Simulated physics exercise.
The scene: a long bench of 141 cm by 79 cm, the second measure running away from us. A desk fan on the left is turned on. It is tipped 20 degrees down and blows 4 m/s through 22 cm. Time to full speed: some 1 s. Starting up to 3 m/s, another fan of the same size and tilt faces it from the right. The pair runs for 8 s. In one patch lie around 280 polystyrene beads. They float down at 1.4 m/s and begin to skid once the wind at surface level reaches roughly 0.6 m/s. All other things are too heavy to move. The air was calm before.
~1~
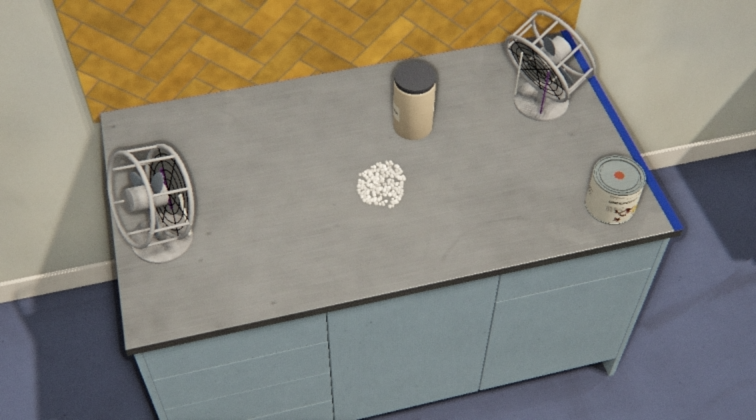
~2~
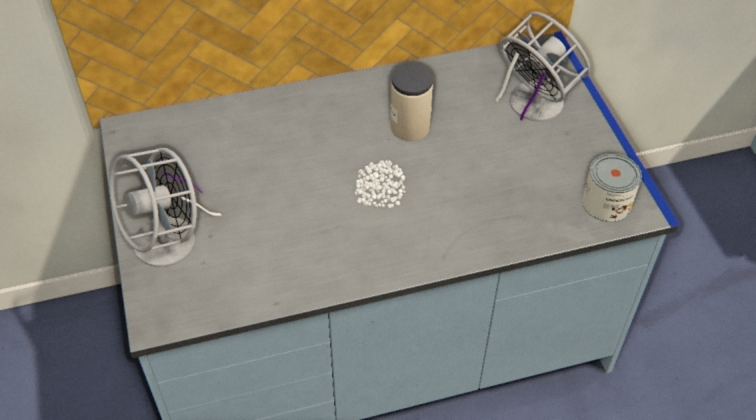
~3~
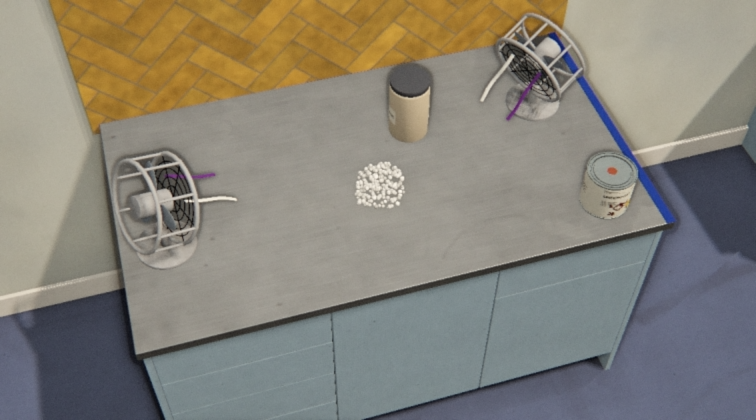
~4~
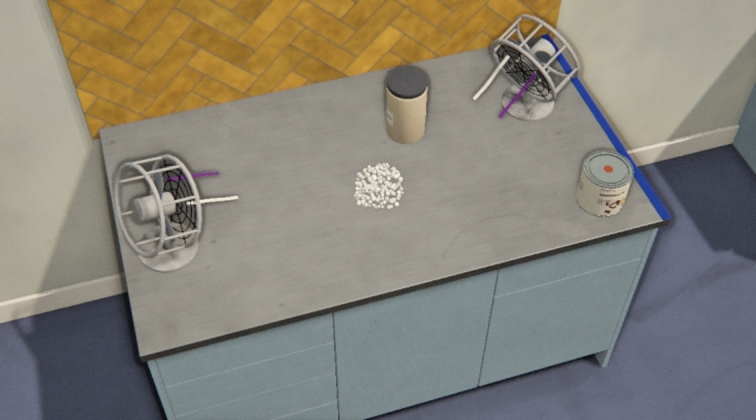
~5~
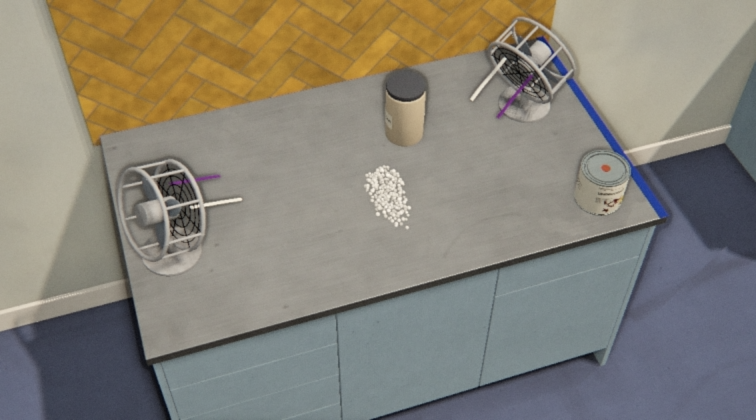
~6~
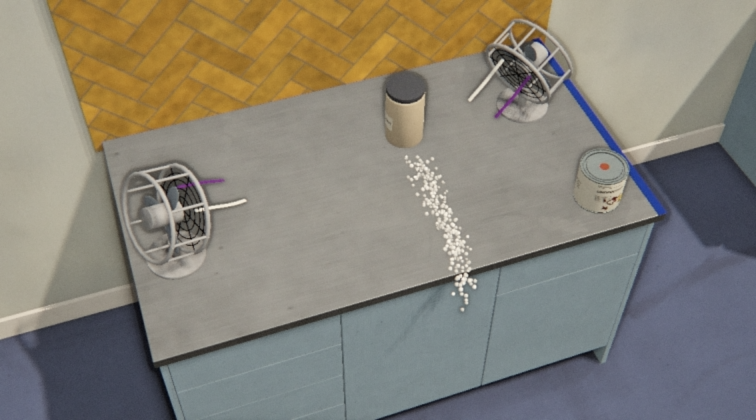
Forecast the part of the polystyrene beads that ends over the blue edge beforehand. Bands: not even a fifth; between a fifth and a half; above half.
Not even a fifth.
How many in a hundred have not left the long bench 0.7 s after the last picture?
Roughly 0 per cent.
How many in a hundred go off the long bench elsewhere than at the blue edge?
The share is about 100 %.
Then, 0.7 s after the last picture the count stands so, 0 % are over the blue edge.
Then, 1.6 s after the last picture the count stands so, 0 % are over the blue edge.
Then, 3.5 s after the last picture the count stands so, 0 % are over the blue edge.
Then, 7.1 s after the last picture, at the end, 0 % are over the blue edge.
